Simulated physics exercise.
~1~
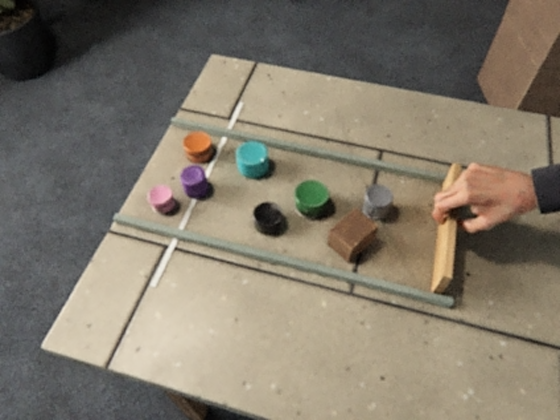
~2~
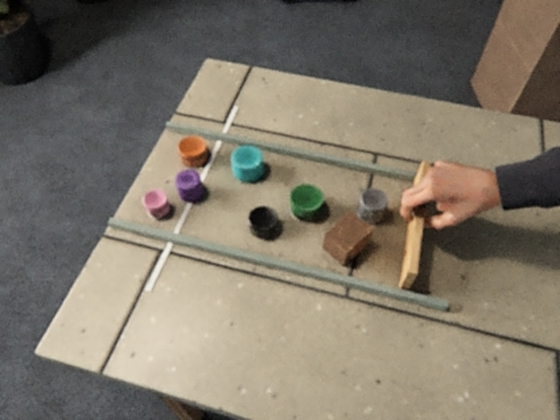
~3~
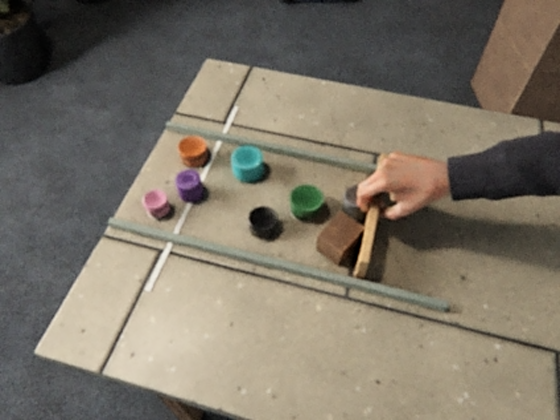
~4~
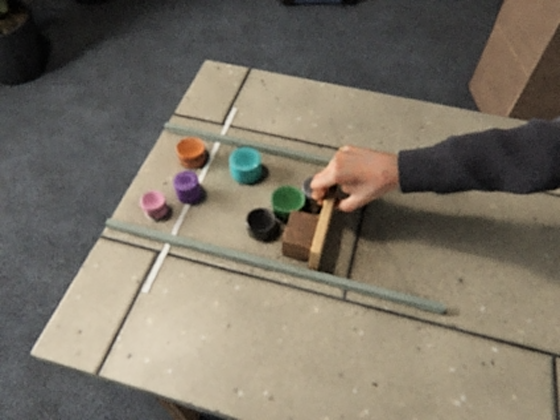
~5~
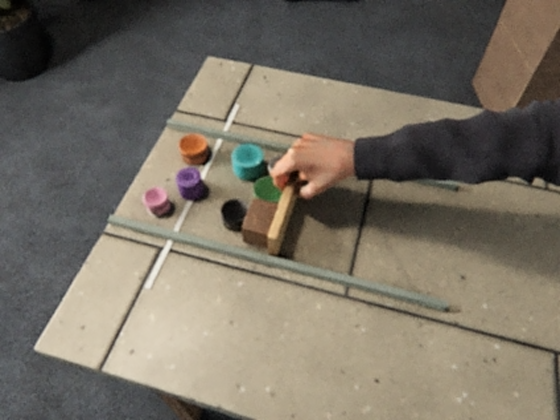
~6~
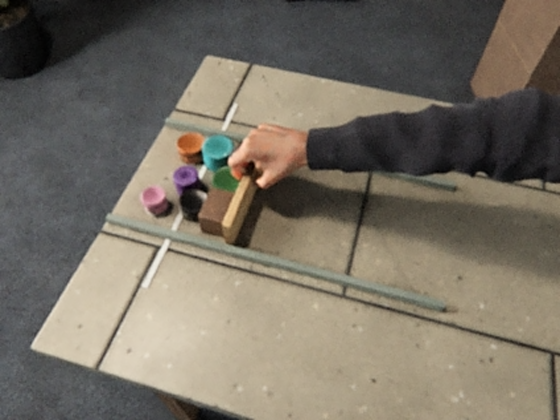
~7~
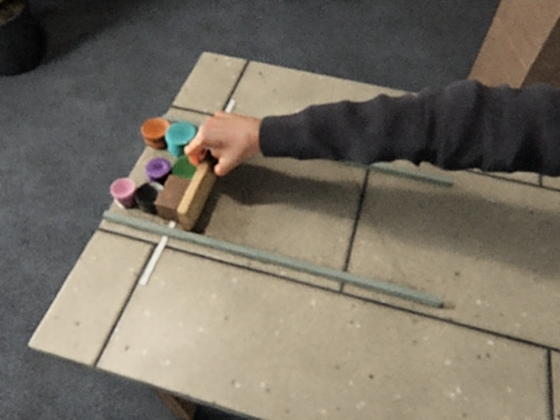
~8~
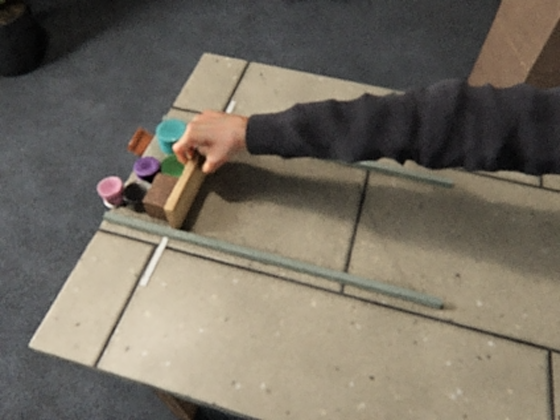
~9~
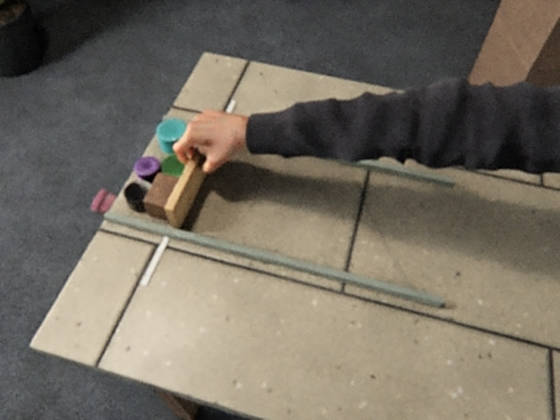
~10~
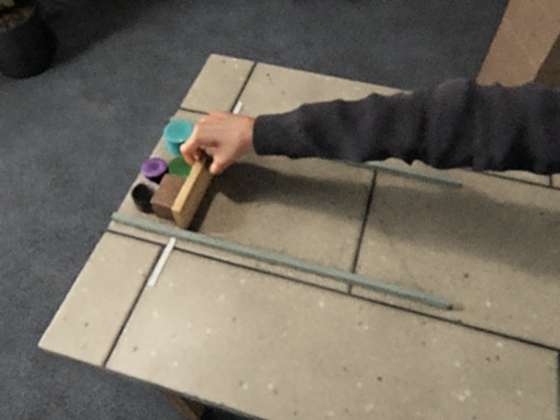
The clip shows a hand sliding an upright wooden board leftward between two rails on a table, gathering a brown block and small coloured pots past a white tape line until the orange tub and then the pink tin drop off the left edge, while the rest stay bunched against the board.
